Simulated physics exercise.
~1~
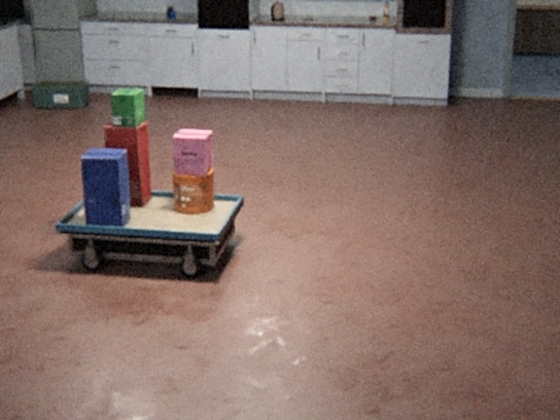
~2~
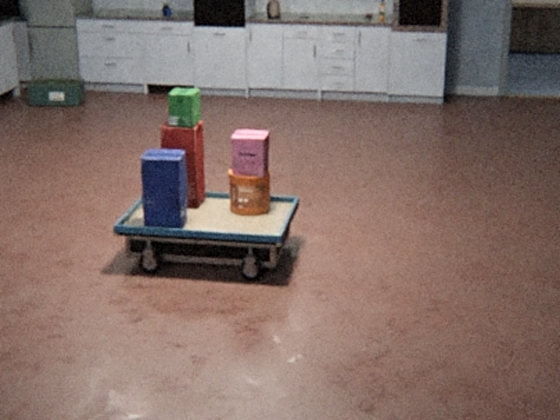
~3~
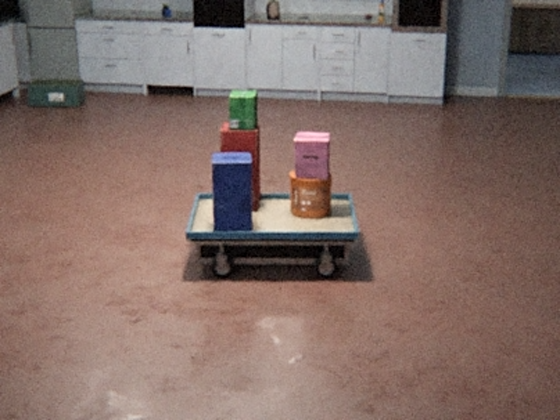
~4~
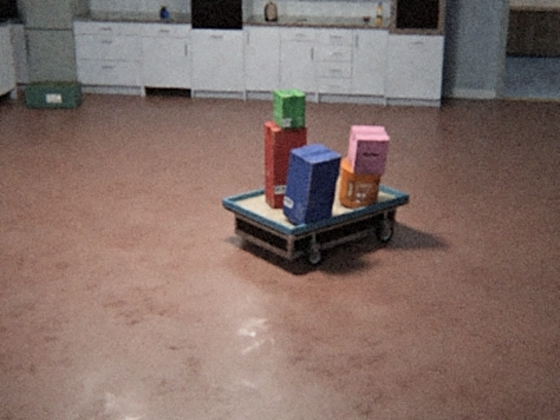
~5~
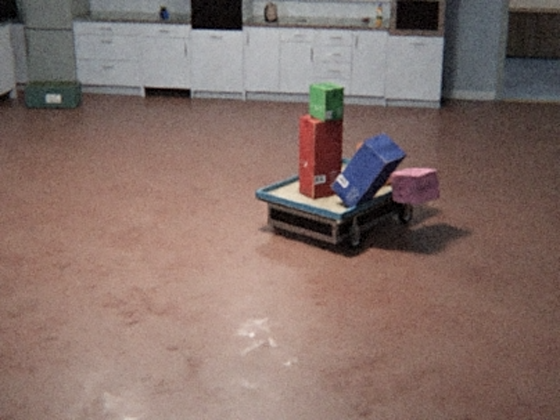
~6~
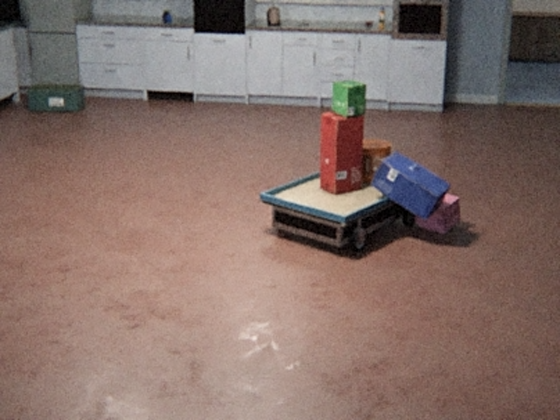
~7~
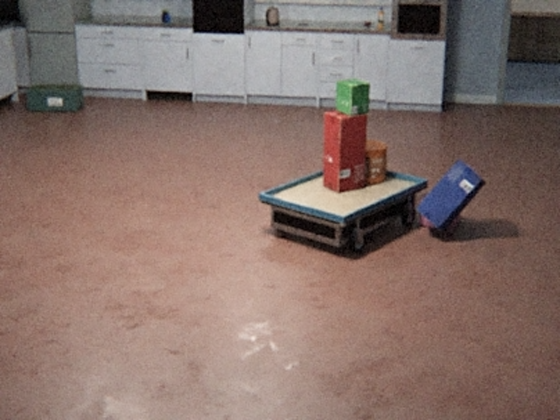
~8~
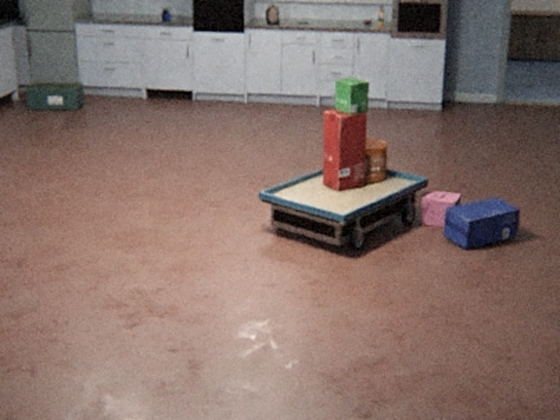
A cart rolls right, turns and stops as its blue and pink boxes tumble off.
